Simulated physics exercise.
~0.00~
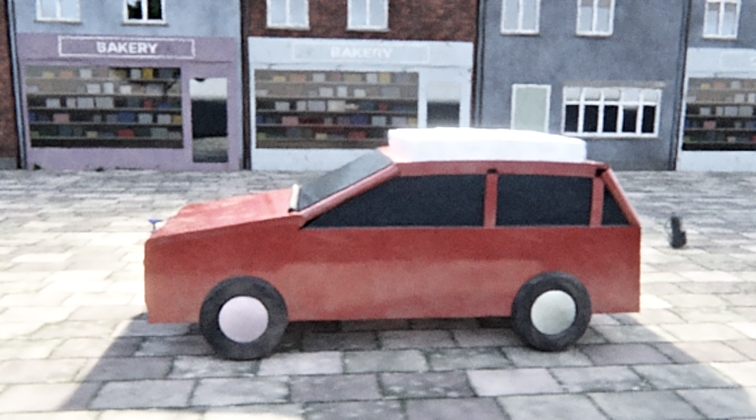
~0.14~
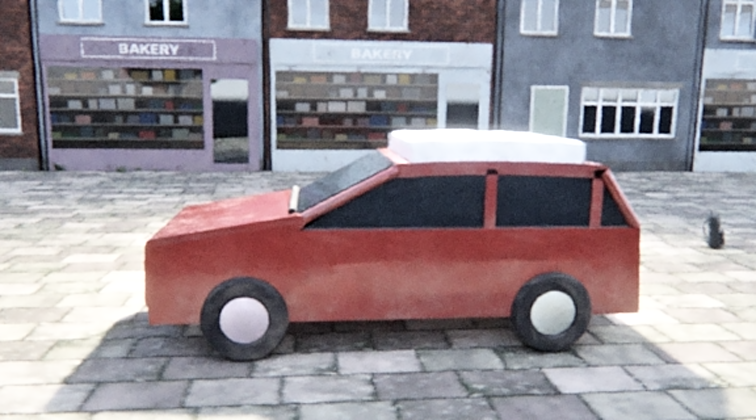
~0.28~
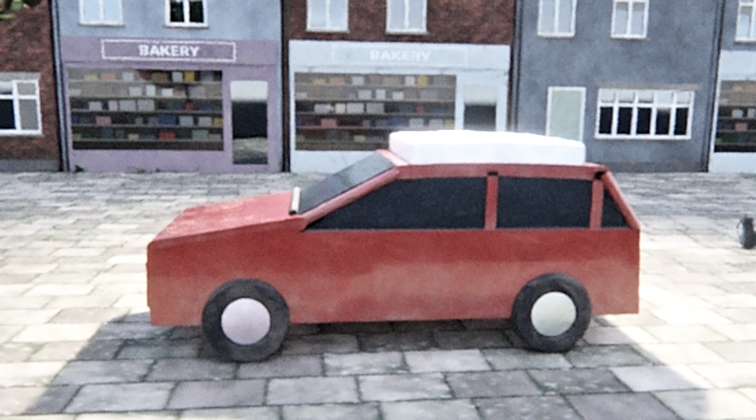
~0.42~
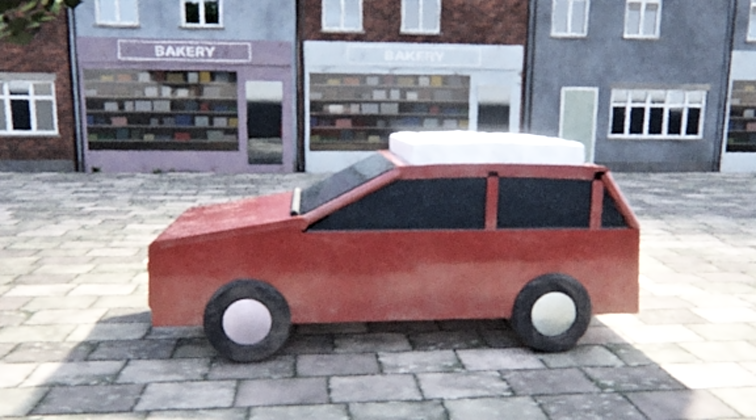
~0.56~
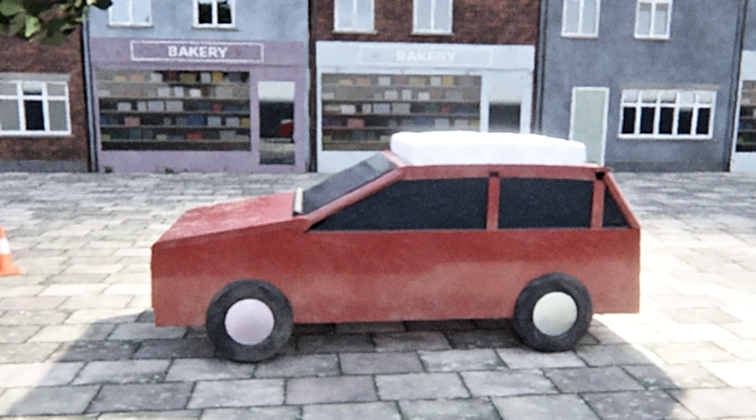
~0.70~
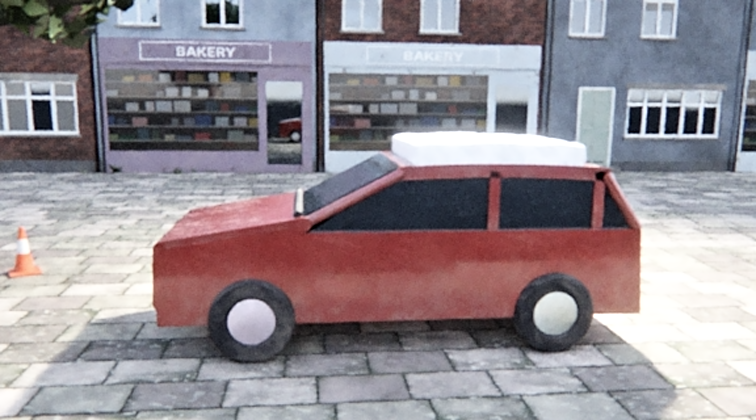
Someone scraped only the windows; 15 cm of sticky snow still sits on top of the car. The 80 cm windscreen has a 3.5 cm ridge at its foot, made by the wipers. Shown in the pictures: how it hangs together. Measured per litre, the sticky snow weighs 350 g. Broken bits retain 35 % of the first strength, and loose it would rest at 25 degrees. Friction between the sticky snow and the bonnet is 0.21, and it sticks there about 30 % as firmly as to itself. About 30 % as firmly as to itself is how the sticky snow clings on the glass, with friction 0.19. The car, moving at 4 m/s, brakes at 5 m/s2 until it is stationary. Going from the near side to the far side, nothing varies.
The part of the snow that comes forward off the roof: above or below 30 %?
It stays smaller than 30 per cent.
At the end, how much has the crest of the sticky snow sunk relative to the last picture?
0 cm.
After 1.05 s, all of the snow is on the roof, none on the glass, none on the bonnet and none has gone off the nose.
After 1.47 s, all of the snow is on the roof, none on the glass, none on the bonnet and none has gone off the nose.
After 1.88 s, all of the snow is on the roof, none on the glass, none on the bonnet and none has gone off the nose.
After 2.30 s, all of the snow is on the roof, none on the glass, none on the bonnet and none has gone off the nose.
After 2.40 s, all of the snow is on the roof, none on the glass, none on the bonnet and none has gone off the nose.
